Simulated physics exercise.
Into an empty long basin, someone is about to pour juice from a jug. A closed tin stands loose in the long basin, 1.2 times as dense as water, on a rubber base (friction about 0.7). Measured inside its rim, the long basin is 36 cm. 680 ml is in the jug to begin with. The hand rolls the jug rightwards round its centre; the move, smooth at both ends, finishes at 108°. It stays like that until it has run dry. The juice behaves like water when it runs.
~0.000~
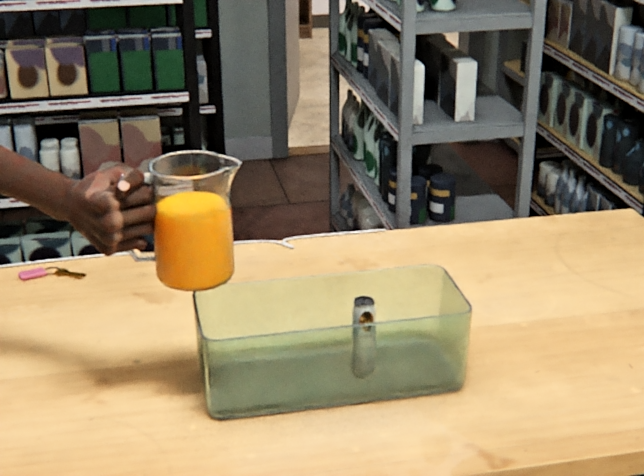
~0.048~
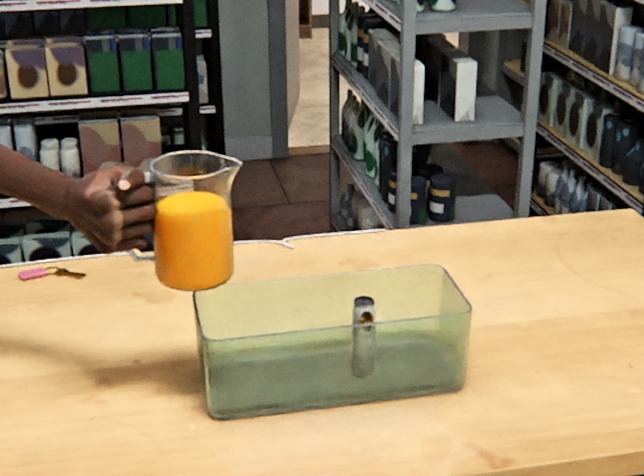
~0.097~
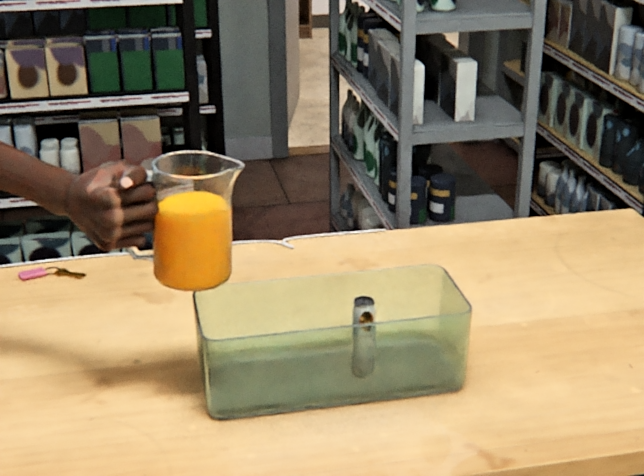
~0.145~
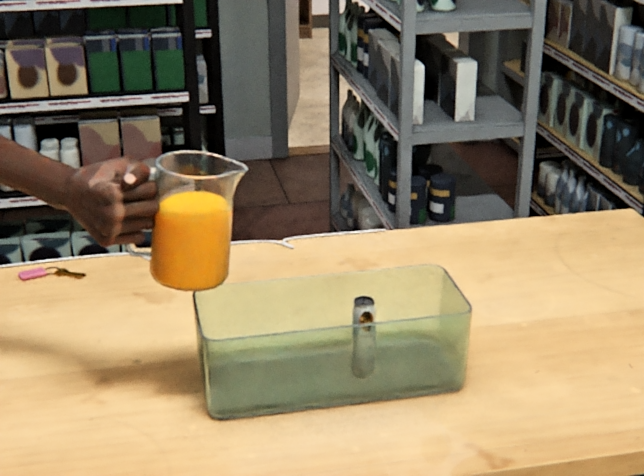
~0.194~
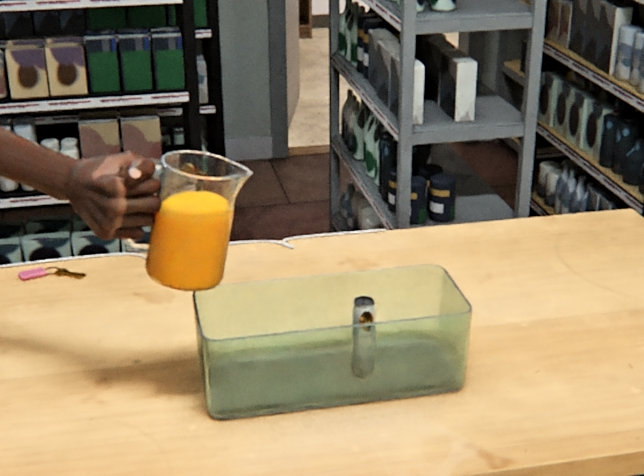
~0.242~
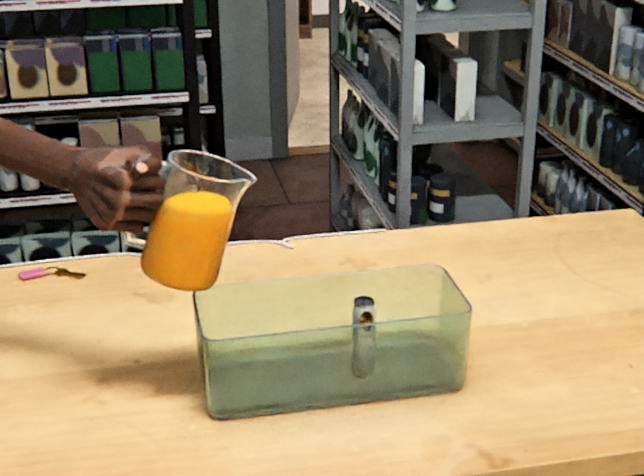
On a wooden table, a hand slowly tilts a jug of orange juice rightwards.
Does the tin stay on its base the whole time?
Yes. Looks like it will stay erect.
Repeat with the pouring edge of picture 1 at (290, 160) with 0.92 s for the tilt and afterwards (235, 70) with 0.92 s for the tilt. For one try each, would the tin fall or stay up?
In the first try it comes down; in the second it remains standing.
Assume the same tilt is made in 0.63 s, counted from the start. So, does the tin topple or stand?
After the tilt, the tin is still standing.
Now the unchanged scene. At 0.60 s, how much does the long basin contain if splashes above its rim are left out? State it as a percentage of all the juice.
About 0 per cent.
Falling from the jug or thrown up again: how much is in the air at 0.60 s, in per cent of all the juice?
It comes to roughly 6 per cent.
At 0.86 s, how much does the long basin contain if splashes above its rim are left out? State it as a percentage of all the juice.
About 38 per cent.
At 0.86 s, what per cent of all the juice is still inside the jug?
Close to 40 percent of the total.
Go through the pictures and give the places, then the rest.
The first frame shows tilt 0°; pouring edge (241, 162); surface from (154, 206) to (227, 200); the long basin's rim runs from (197, 315) to (457, 288); the tin's top is at (364, 304).
The second frame shows tilt 1°; pouring edge (242, 162); surface from (154, 206) to (228, 200).
The third frame shows tilt 3°; pouring edge (244, 164); surface from (155, 206) to (228, 200).
The fourth frame shows tilt 6°; pouring edge (248, 167); surface from (155, 207) to (229, 200).
The fifth frame shows tilt 11°; pouring edge (252, 172); surface from (156, 208) to (231, 200).
The sixth frame shows tilt 17°; pouring edge (257, 178); surface from (154, 215) to (232, 201).
Then, 0.60 s in, the tilt is 78° and 94 per cent is still to pour; the tin stands where it began.
Then, 0.86 s in, the tilt is 107° and 41 per cent is still to pour; the tin stands where it began.
Then, 1.13 s in, the tilt is 108° and 6 per cent is still to pour; the tin stands where it began.
Then, 1.42 s in, the tilt is 108° and 0 per cent is still to pour; the tin stands where it began.
Finally, the tin stands where it began.
